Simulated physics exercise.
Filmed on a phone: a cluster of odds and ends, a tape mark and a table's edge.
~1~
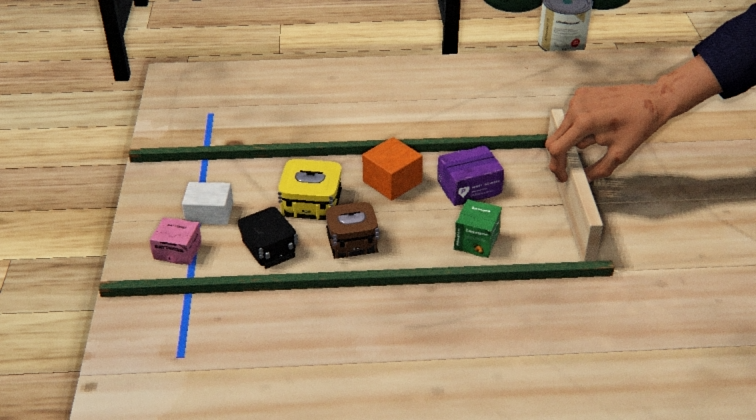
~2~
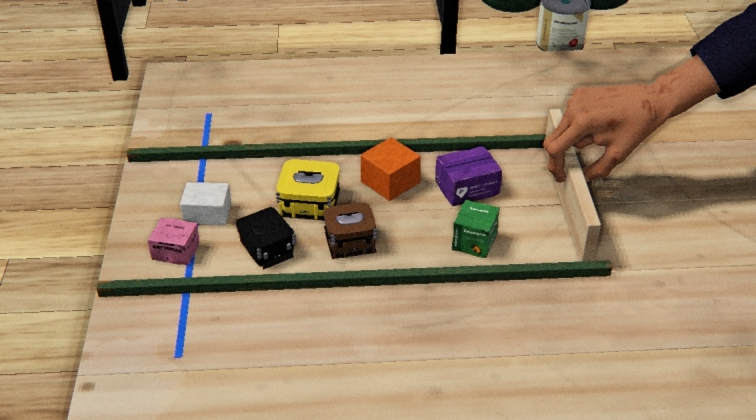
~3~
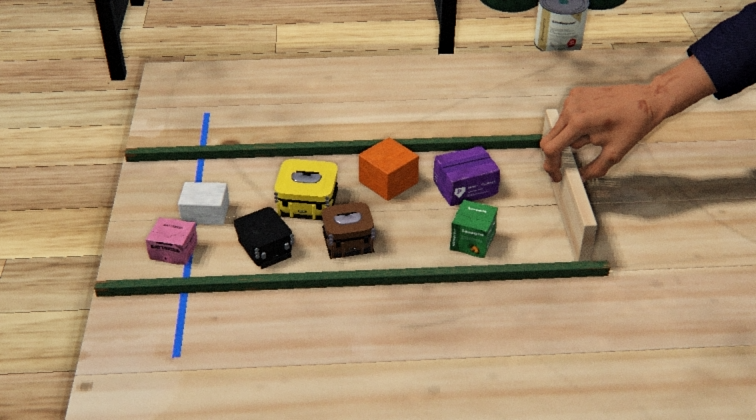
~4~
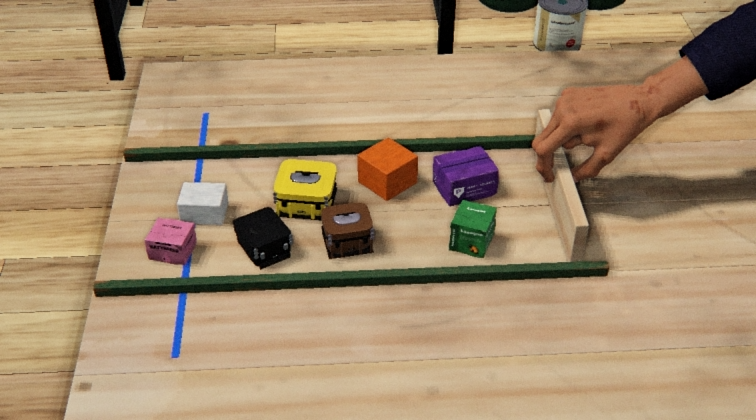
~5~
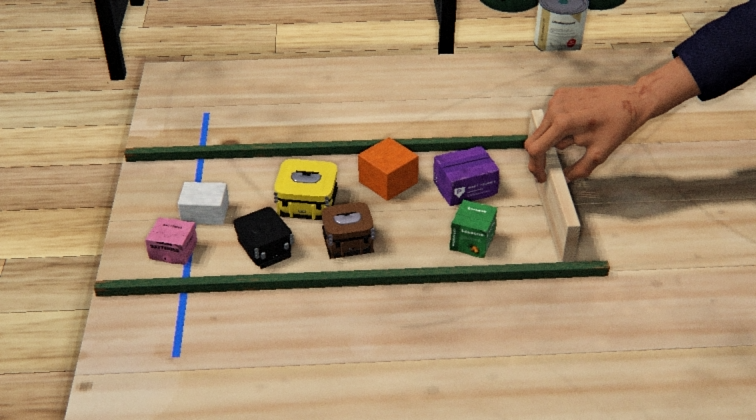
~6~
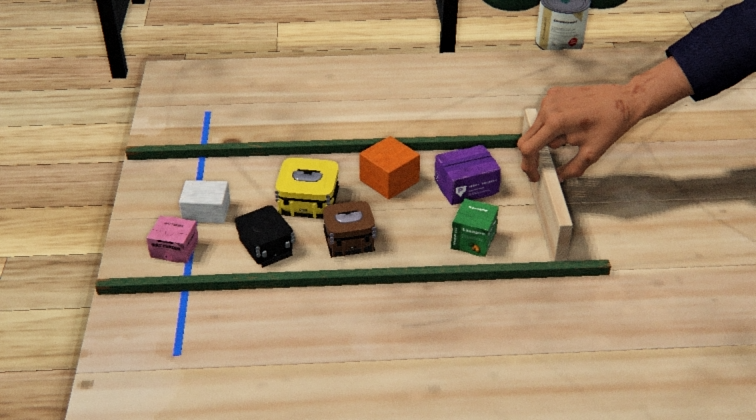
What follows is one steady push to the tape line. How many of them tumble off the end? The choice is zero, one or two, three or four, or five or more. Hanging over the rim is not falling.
The number that fall off is three or four.
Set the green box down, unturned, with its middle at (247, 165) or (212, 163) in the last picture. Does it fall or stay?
Place by place, it comes down; drops off.
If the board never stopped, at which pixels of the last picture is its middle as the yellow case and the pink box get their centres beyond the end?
For the yellow case at (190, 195), for the pink box at (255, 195).
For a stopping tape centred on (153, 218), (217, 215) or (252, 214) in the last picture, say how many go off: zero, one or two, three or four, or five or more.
In that order: Five or over; either one or two; zero.
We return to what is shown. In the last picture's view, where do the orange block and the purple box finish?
Near (127, 162) and (170, 182).
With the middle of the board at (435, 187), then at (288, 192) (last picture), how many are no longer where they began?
By then 4, and 8.
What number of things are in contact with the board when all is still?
In contact: 2.
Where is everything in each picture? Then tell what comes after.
Pink box (176, 241); white block (208, 203); black case (268, 238); board (572, 183); tape (198, 218), in the first picture.
White block (206, 204); board (570, 183), in the second picture.
Black case (264, 238); green box (474, 228), in the third picture.
Pink box (171, 241); orange block (388, 169), in the fourth picture.
White block (204, 203); purple box (466, 176), in the fifth picture.
Pink box (173, 239); white block (205, 202); black case (265, 236); board (544, 183); tape (195, 216), in the sixth picture.
Early on, none off yet; pink box at rest near (173, 239); white block at rest near (205, 202); black case at rest near (265, 236).
A while later, none off yet; pink box at rest near (173, 242); white block travelled about its own width near (171, 215); black case travelled about its own width near (233, 240).
Further along, none off yet; pink box travelled well along near (91, 254); white block travelled well along near (116, 223); black case travelled well along near (134, 250).
Finally, the number that fall off is three or four; lost, black case, white block and pink box.
